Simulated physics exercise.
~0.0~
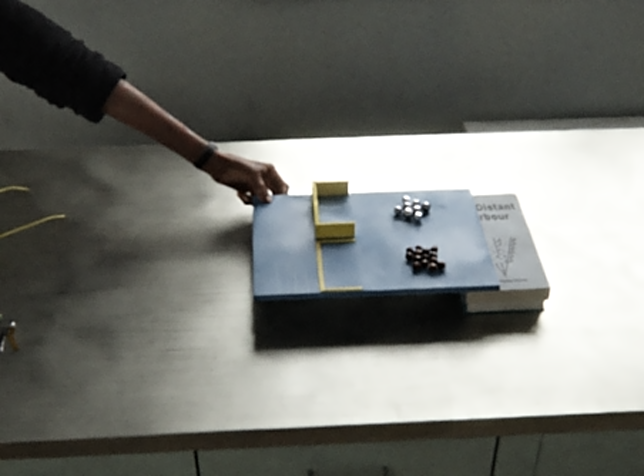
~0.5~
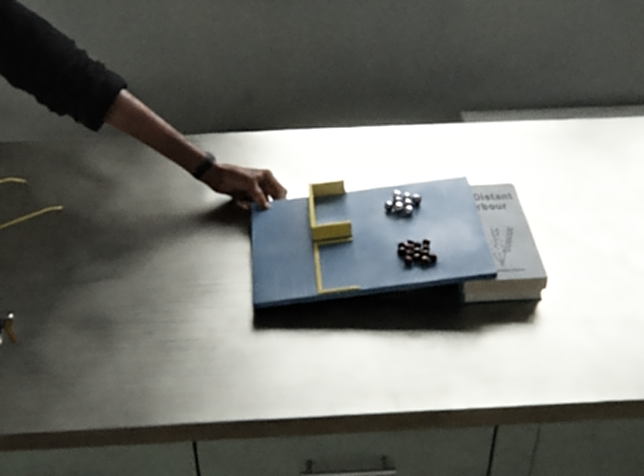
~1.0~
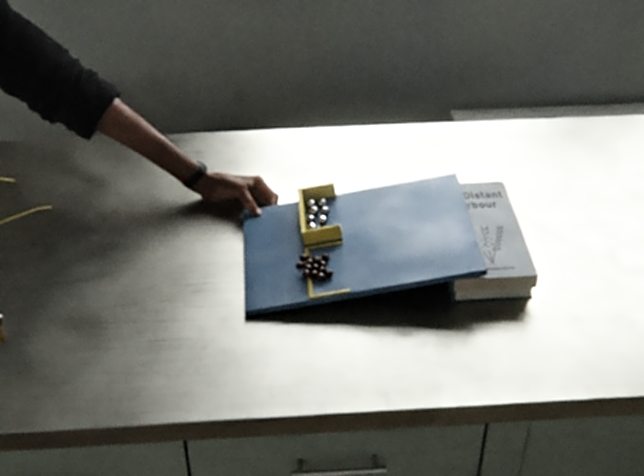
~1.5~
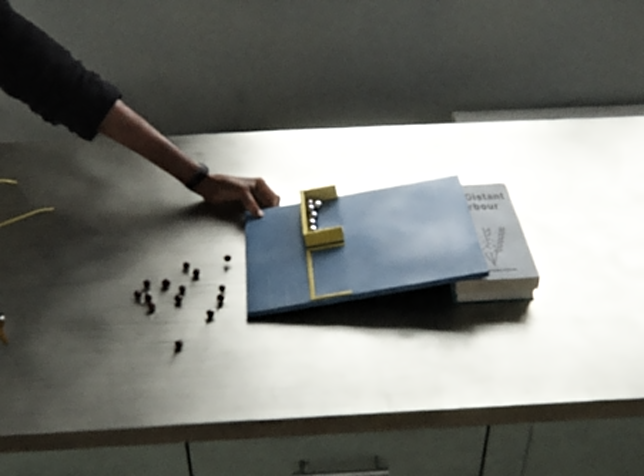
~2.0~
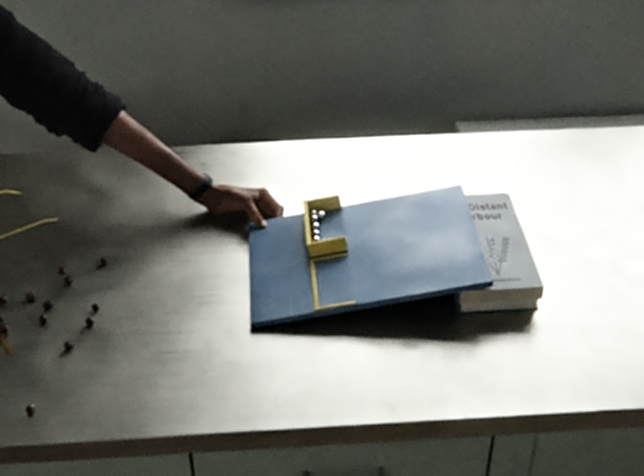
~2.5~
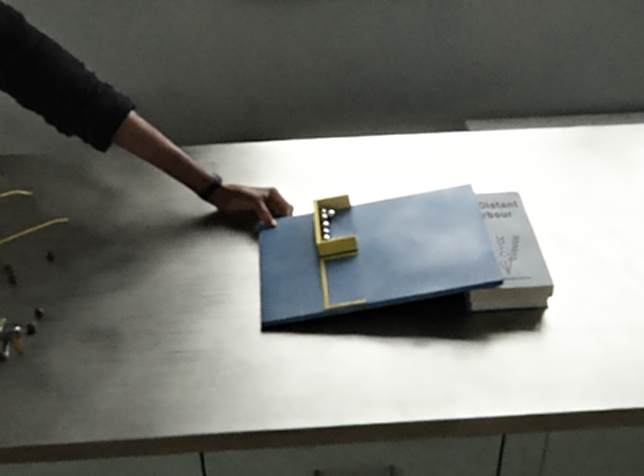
On a pale counter, a hand lowering a blue board, dark beads rolling off left past a strip, silvery ones stopping inside a yellow fence.
